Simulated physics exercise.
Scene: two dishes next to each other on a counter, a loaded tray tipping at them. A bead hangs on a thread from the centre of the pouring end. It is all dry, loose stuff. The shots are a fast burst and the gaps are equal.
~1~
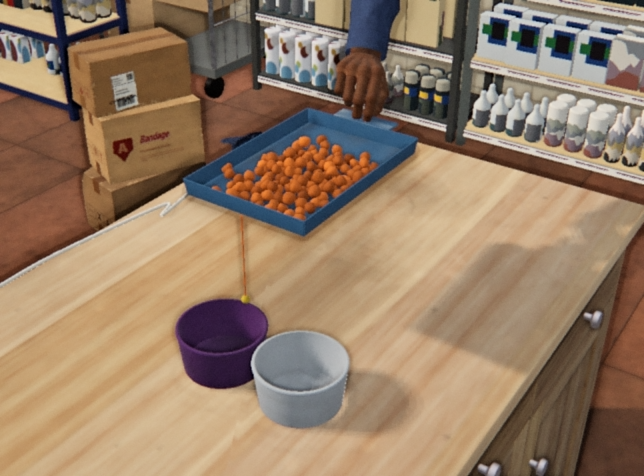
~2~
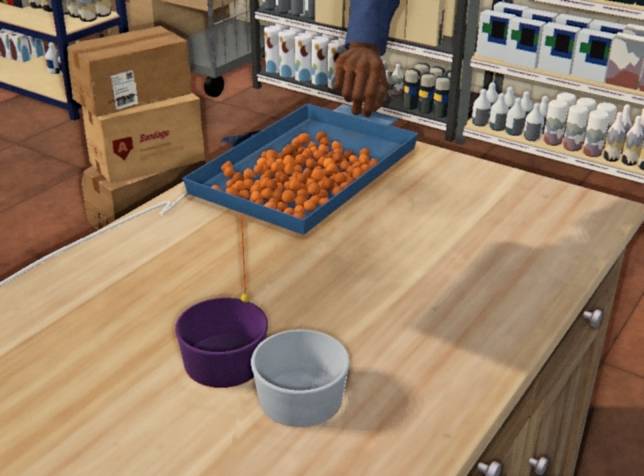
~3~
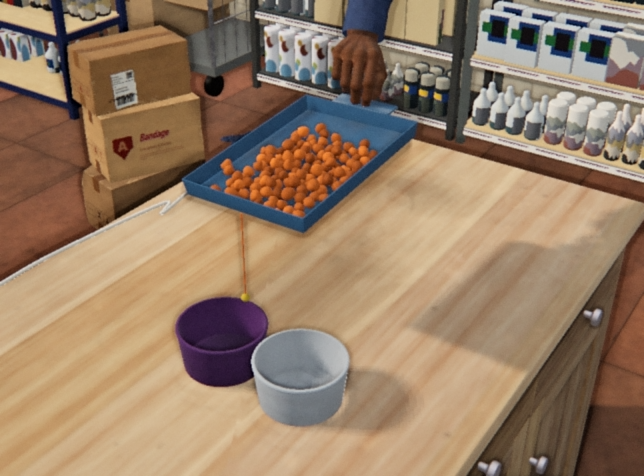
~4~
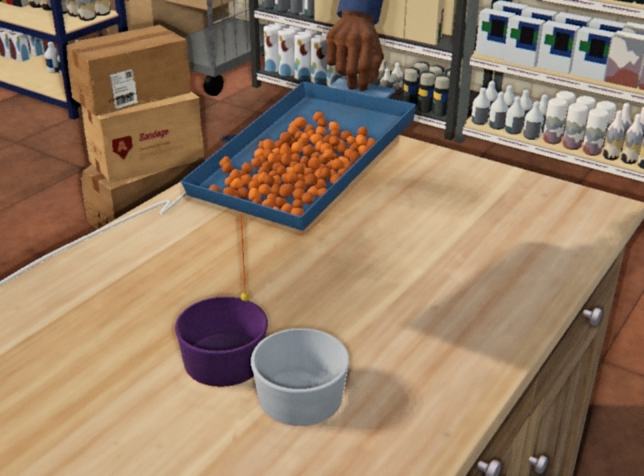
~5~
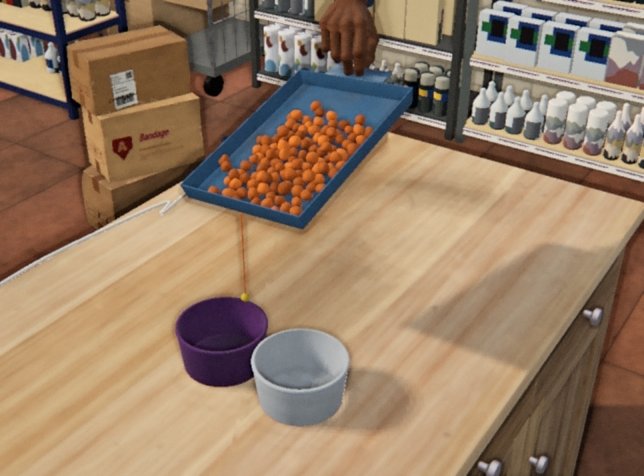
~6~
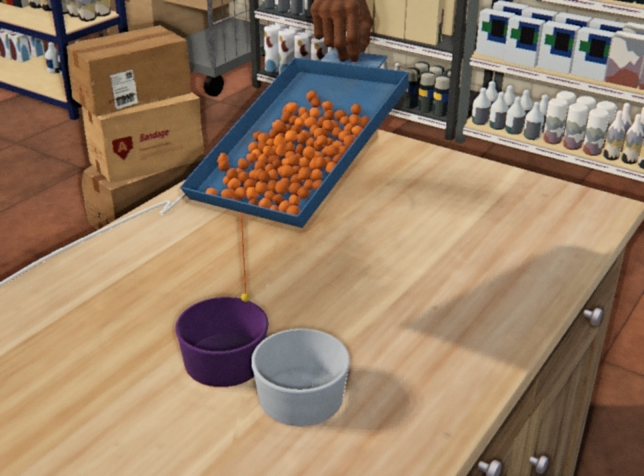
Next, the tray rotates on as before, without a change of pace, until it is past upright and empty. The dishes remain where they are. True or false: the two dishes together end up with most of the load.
False.
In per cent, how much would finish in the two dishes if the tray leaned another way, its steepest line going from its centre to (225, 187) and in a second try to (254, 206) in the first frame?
The first try would leave around 30 per cent there, the second around 50 per cent.
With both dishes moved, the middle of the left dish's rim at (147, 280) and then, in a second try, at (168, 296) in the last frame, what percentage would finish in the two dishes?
Trial 1 around 50 percent, trial 2 around 70 percent.
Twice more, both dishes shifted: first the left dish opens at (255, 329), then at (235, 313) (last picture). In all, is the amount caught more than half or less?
First not half, then not half.
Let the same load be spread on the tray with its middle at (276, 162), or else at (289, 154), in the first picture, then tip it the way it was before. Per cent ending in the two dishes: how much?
First 40 %, then 30 %.
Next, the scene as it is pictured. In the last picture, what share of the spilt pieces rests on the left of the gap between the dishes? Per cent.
Around 100 %.
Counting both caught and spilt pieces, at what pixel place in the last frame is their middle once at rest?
I'd place the middle at about (182, 353).
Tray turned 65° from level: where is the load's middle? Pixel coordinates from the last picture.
Its middle sits at about pixel (240, 159).
Soon after the last picture, tray tipped steeply; nearly all on the tray; a small part in the air.
A little later, tray tipped past a quarter turn; most on the tray; a small part in the left dish; a small part outside both; a small part in the air.
Later still, tray tipped past a quarter turn; about a third in the left dish; about two thirds outside both.
At rest, tray tipped past a quarter turn; none in the right dish; about a third in the left dish; about two thirds outside both.
